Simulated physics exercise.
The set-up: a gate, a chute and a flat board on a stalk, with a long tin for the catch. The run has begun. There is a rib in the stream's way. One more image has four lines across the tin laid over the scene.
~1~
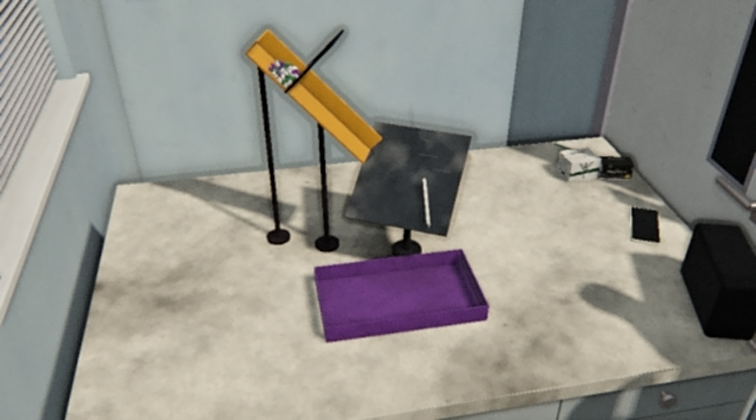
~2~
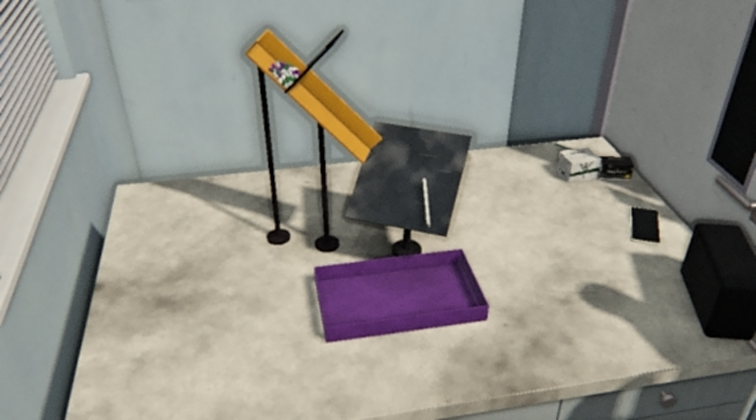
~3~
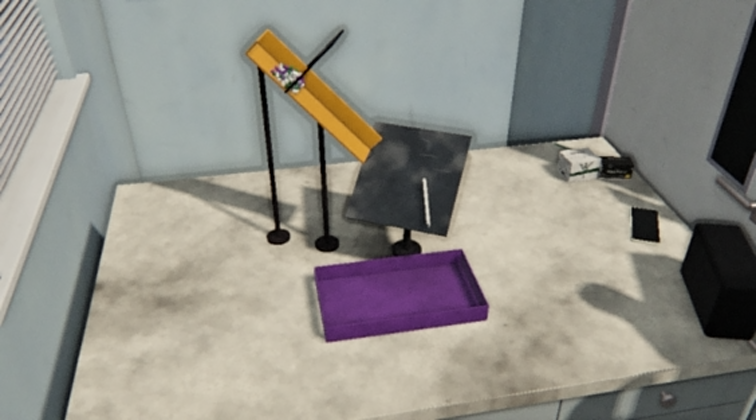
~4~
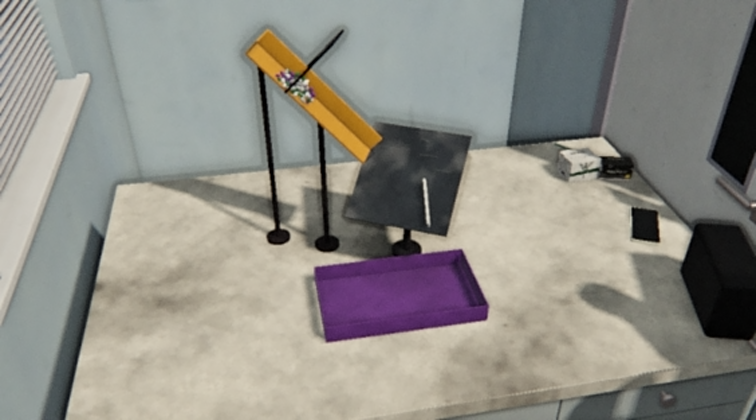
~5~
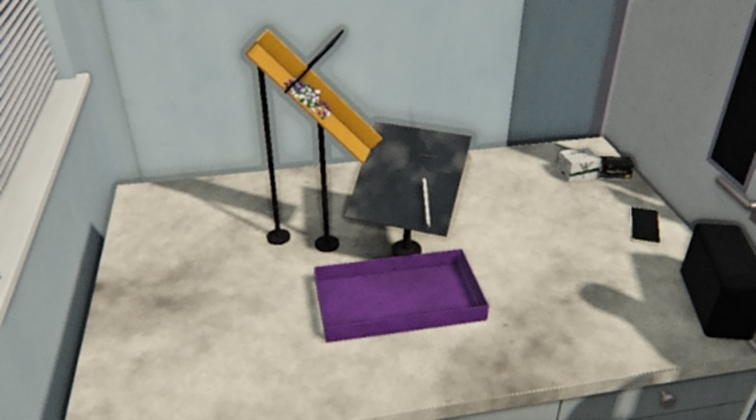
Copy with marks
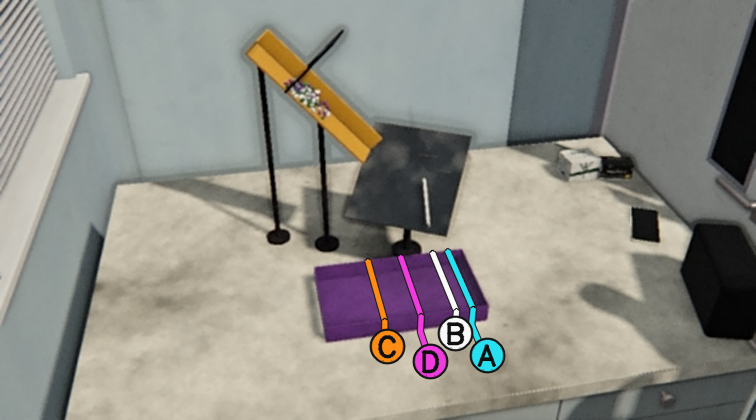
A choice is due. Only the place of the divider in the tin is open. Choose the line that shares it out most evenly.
Go for D.
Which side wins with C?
The right side.
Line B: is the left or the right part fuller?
More lands on the left.
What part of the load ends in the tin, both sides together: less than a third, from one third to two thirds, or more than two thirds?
About that: More than two thirds.
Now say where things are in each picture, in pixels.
The first frame shows load behind the gate (286, 71), jelly beans; lip of the chute (367, 156), sloping fairly steeply.
The second frame shows middle of the board (409, 176), tilted fairly steeply; middle of its low edge (395, 226); of its high edge (422, 128).
The third frame shows front corners of the tin (325, 328) and (489, 306), empty; front of the load (302, 85).
The fourth frame shows middle of the load (298, 83); its front (312, 100), roughly a quarter of the way to the lip; rib from (424, 178) to (428, 224).
The fifth frame shows middle of the load (308, 94); its front (328, 114), roughly half of the way to the lip.
On the marked copy, line A crosses the front rim at (472, 308); line B crosses the front rim at (456, 310); line C crosses the front rim at (384, 320); line D crosses the front rim at (420, 315).
With A, of what is caught, every piece on the left of the divider, not one piece on the right.
With B, of what is caught, every piece on the left of the divider, not one piece on the right.
With C, of what is caught, about a tenth on the left of the divider, almost all on the right.
With D, of what is caught, roughly a third on the left of the divider, roughly two thirds on the right.
